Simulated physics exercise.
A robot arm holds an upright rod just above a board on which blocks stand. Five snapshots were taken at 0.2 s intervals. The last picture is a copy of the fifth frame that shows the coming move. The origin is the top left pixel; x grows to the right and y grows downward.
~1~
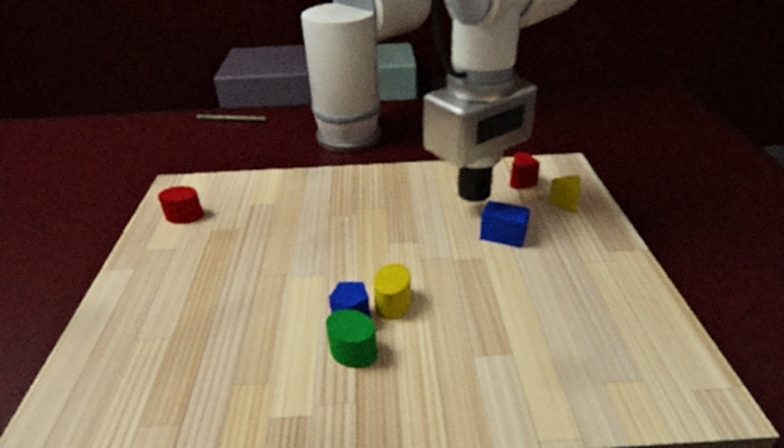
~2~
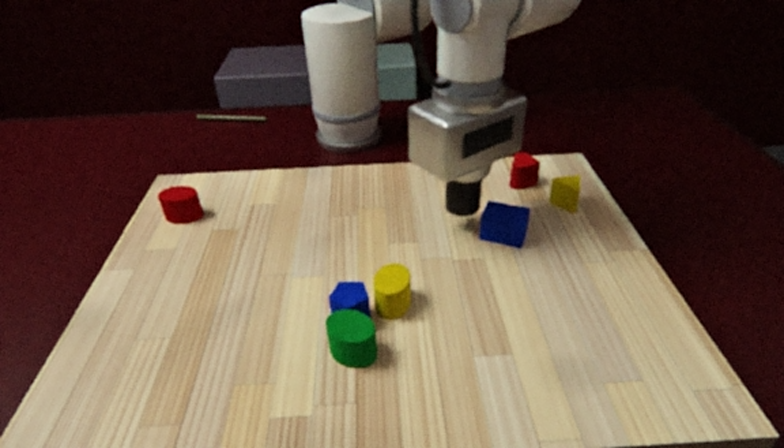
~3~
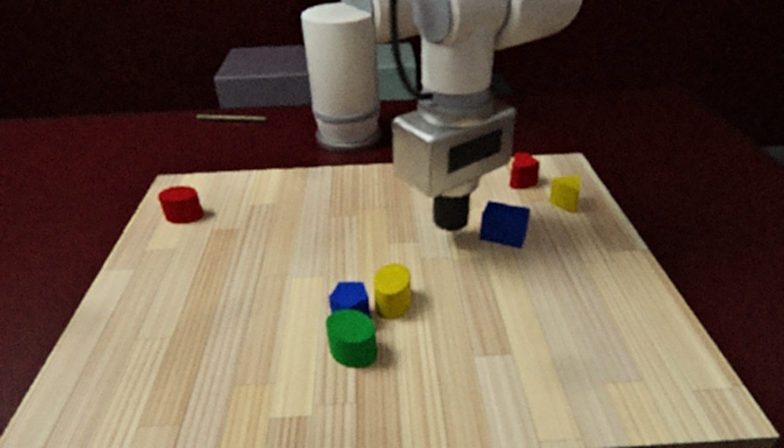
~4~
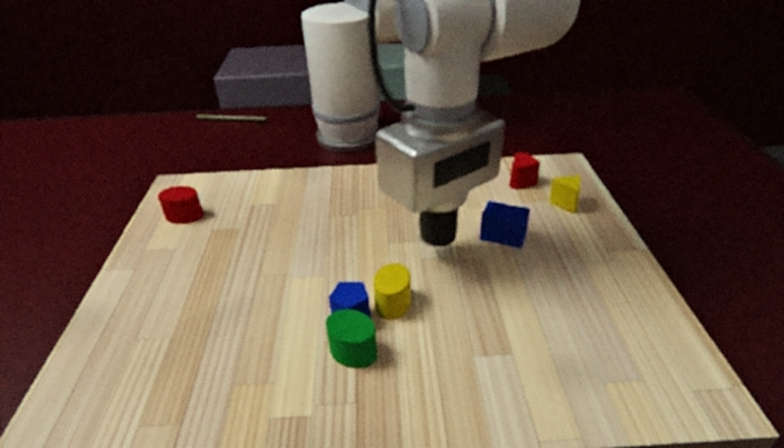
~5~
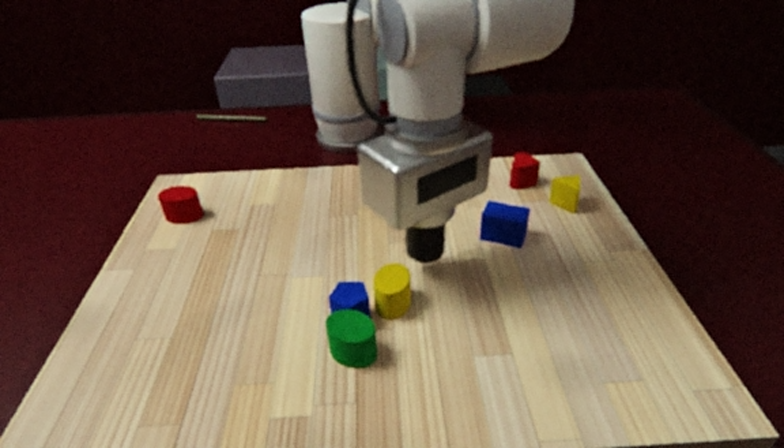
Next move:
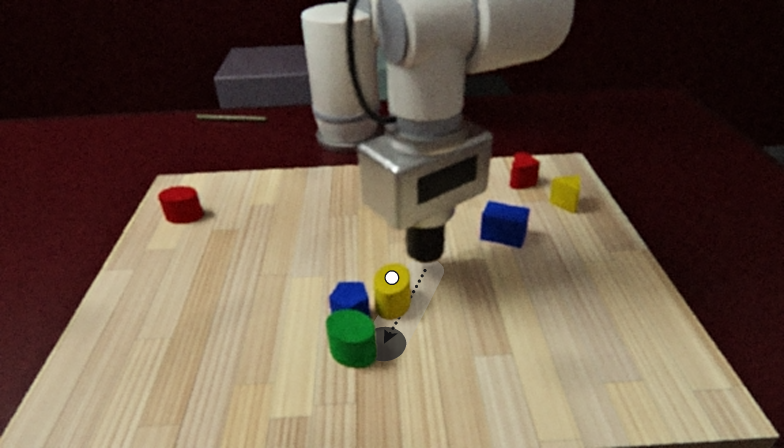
A robot arm holding a dark upright rod starts beside the blue cube near the back right of a wooden board, then moves steadily left and toward the viewer. By the end, the rod is just behind and right of the yellow cylinder, while all the blocks stay still.
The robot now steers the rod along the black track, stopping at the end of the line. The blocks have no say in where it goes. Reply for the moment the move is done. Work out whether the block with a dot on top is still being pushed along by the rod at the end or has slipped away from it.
The rod still drives it.
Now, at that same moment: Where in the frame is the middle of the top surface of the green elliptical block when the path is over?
The middle of its upper face should be somewhere near (301, 367).
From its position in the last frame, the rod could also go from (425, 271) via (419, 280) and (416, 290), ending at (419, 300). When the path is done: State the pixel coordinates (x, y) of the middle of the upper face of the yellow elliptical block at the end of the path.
I'd expect the centre of its top face to be at (384, 294).
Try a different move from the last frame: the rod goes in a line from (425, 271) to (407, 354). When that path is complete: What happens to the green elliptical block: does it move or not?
At the moment the path ends, the green elliptical block no longer stands where it did.
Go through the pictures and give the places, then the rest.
Lower end of the rod at (474, 194), tops of blocks, blue five-sided block at (349, 293), green elliptical block at (350, 325), yellow elliptical block at (392, 278), in the first frame.
Rod at (462, 208), blocks as before, in the second frame.
Rod at (451, 222), blocks as before, in the third frame.
Rod at (438, 236), blocks as before, in the fourth frame.
Rod at (425, 252), blue five-sided block at (349, 293), green elliptical block at (350, 325), yellow elliptical block at (392, 278), in the fifth frame.
The drawn path runs in a line from (425, 271) to (384, 343); the dot is on the yellow elliptical block.
On the path given first. One third of the way, rod at (412, 274); blue five-sided block at (345, 295), turned 15° clockwise; yellow elliptical block at (382, 290).
Two thirds of the way, rod at (399, 298); blue five-sided block at (335, 298), turned 40° clockwise; green elliptical block at (333, 342); yellow elliptical block at (364, 314), turned 10° clockwise.
At the end, rod at (383, 324); blue five-sided block at (335, 298), turned 40° clockwise; green elliptical block at (301, 367); yellow elliptical block at (341, 340), turned 25° clockwise.
